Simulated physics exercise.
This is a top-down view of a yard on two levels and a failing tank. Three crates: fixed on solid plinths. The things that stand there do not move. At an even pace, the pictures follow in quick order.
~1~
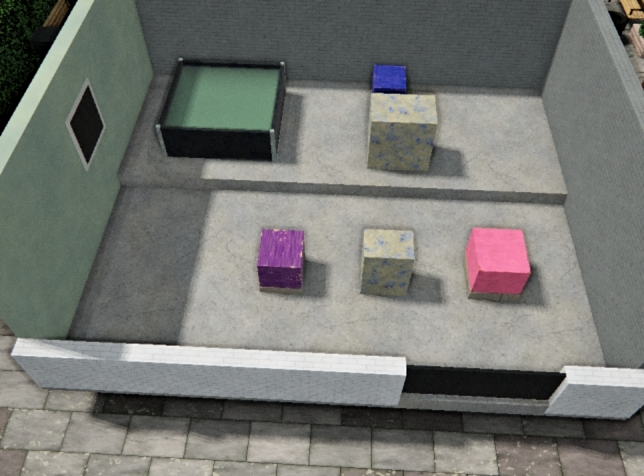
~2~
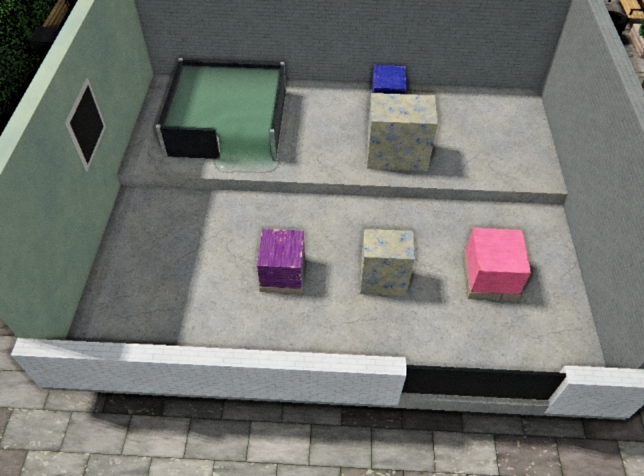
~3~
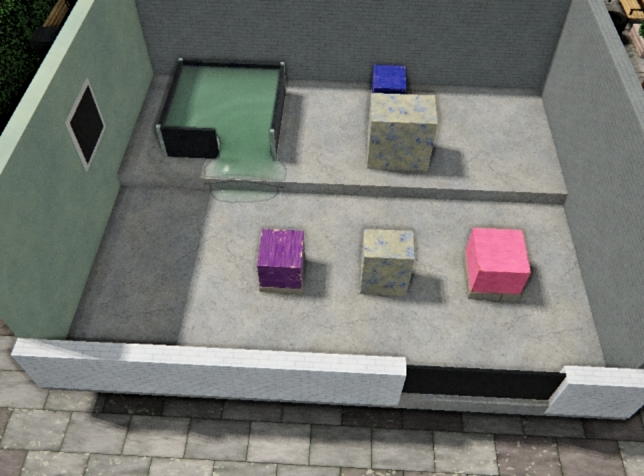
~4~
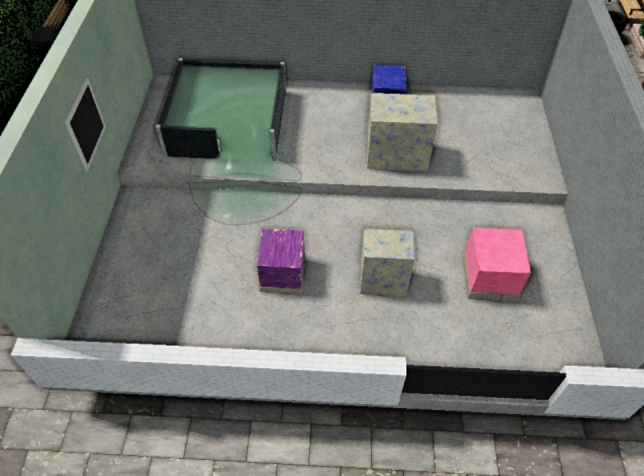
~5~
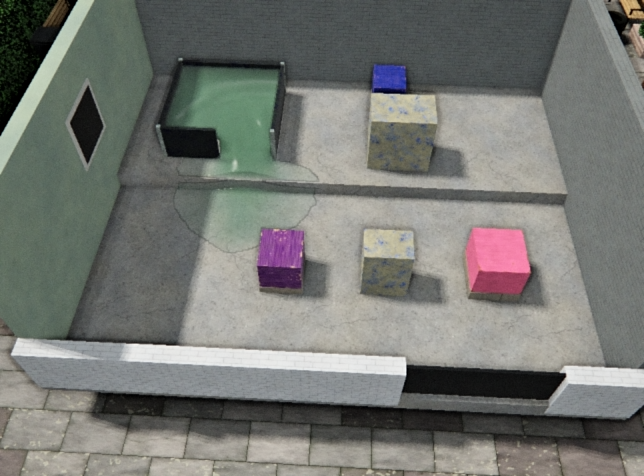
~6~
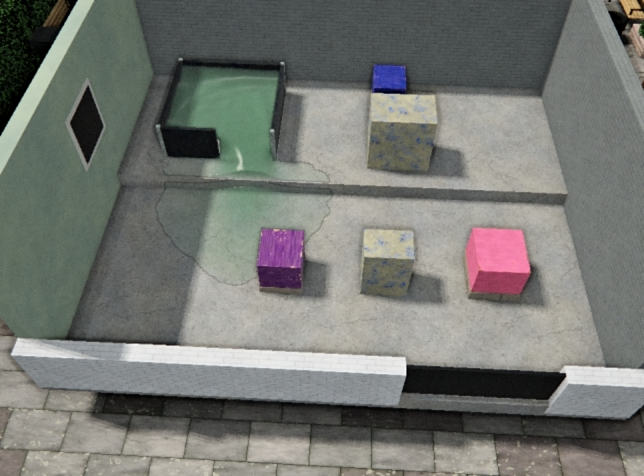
Greenish water poured through a gap in the front of a dark tank, ran over the step onto the lower level, and spread out in a widening, thinning pool around the purple crate.
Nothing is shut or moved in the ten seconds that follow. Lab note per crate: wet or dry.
At the end, pink crate: Safe; purple crate: Not safe; blue crate: Safe.
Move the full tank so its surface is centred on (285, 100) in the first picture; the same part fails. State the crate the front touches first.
The purple-painted one.
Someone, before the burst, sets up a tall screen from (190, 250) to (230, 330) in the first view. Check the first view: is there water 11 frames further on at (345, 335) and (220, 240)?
In order, I'd call them inundated and inundated.
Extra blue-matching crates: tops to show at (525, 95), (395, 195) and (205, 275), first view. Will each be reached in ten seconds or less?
Order as asked: Unflooded / flooded / flooded.
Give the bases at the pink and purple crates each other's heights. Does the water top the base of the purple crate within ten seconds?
Looks like the purple crate is inundated.
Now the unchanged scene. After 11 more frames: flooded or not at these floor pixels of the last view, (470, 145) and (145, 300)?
Clear, then swamped.
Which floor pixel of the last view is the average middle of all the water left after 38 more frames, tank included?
Close to pixel (276, 238).
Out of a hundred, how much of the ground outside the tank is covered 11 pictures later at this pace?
Roughly 35 %.
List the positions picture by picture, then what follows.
In the first picture, still water in the tank at (224, 98).
In the second picture, water pours out at (245, 148) and has run to (274, 165).
In the third picture, the front is at (279, 180), out from the gap at (246, 150).
In the fourth picture, water pours out at (246, 151) and has run to (229, 221).
In the fifth picture, water pours out at (246, 151) and has run to (227, 247).
In the sixth picture, the front is at (241, 279), out from the gap at (246, 150).
A moment on, water covers 20 % of the floor; the pink crate not reached, the purple crate water round its plinth, the blue crate not reached.
Next, water covers 35 % of the floor; the pink crate water round its plinth, the purple crate water round its plinth, the blue crate not reached.
Then, water covers 45 % of the floor; the pink crate water round its plinth, the purple crate water round its plinth, the blue crate not reached.
Later, water covers 60 % of the floor; the pink crate water round its plinth, the purple crate water round its plinth, the blue crate not reached.
In the end, water covers 60 % of the floor; the pink crate stayed above the water, the purple crate was topped, the blue crate stayed above the water.
